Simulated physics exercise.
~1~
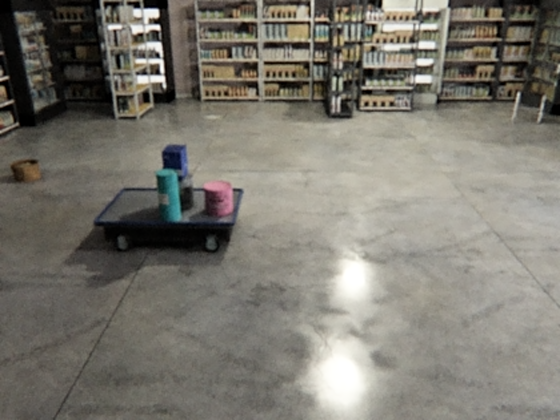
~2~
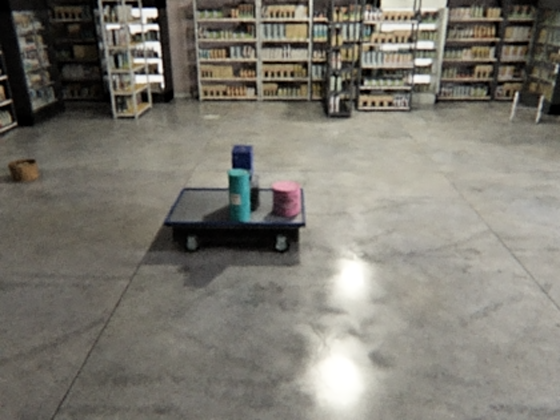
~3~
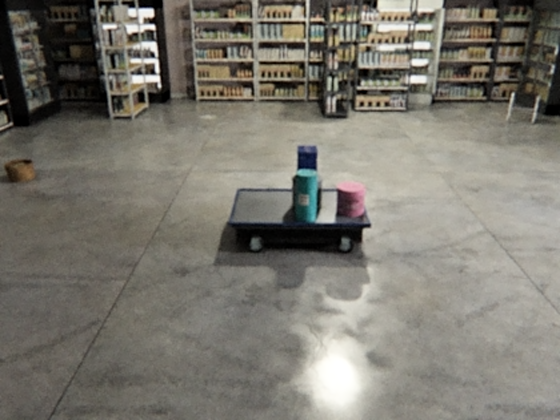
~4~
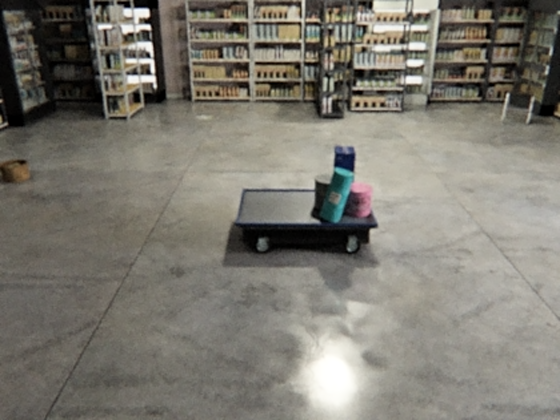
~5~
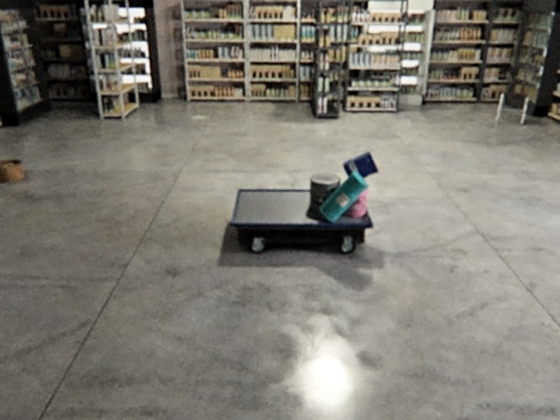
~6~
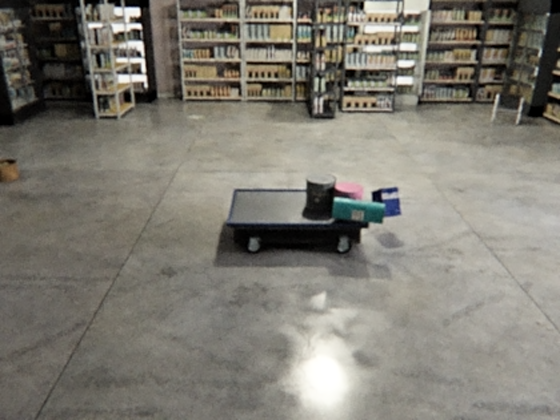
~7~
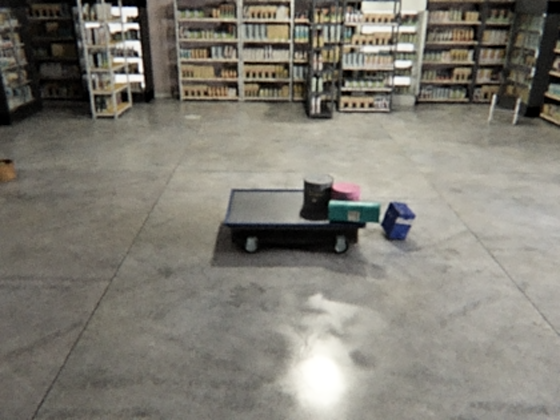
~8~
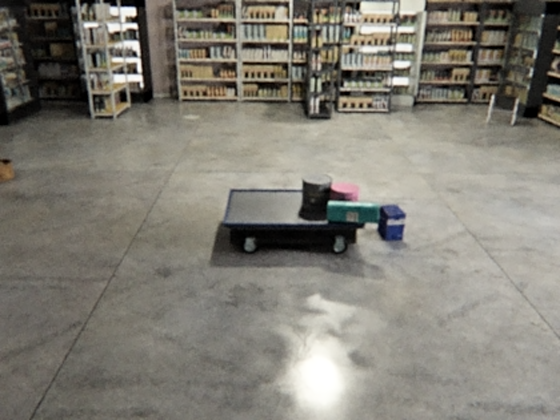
Flat cart rolling right and stopping, its turquoise canister toppling on deck and blue box falling off, two pails staying upright.
